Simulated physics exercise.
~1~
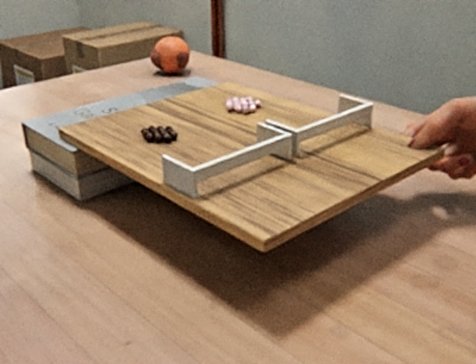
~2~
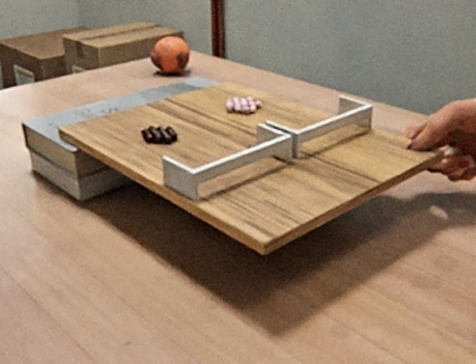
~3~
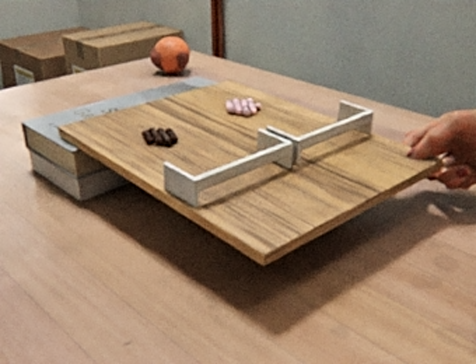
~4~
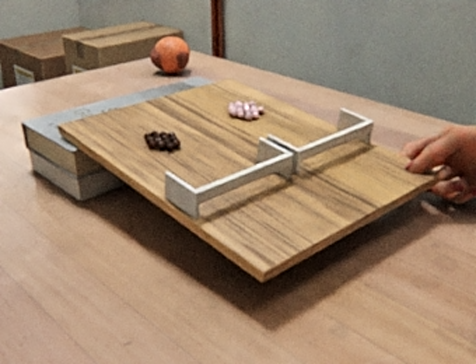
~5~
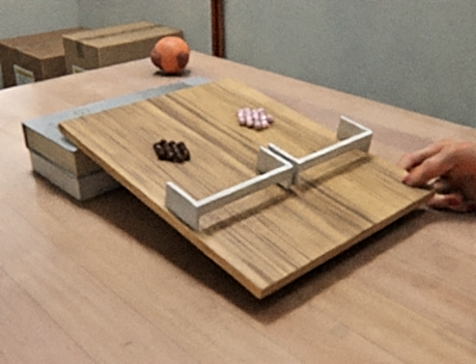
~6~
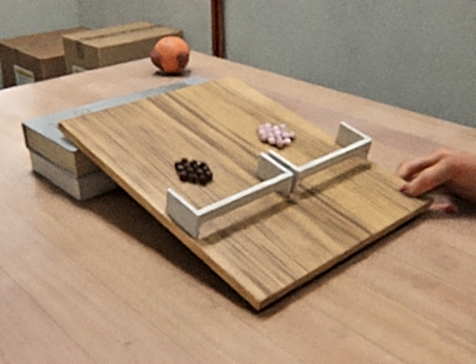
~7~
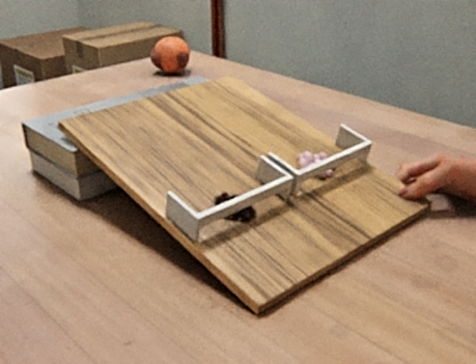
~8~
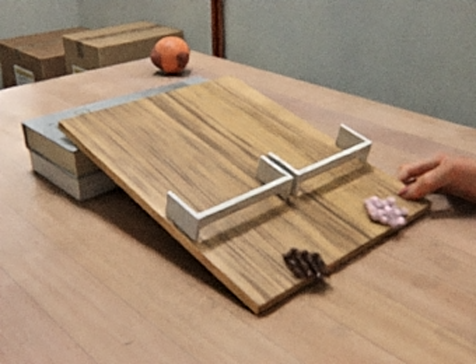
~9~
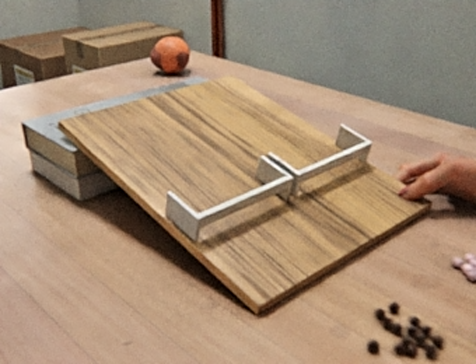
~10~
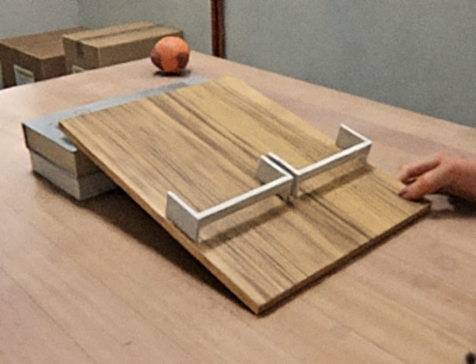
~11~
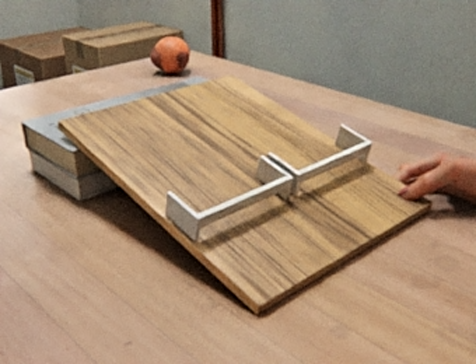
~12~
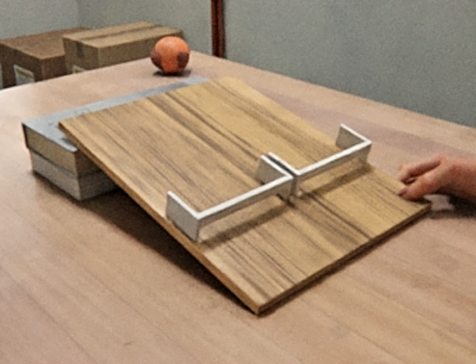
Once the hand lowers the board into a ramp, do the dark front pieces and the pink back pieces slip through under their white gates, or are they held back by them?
Both groups slip through. The dark front pieces and the pink back pieces each pass under their gate and run off the lower edge of the board.
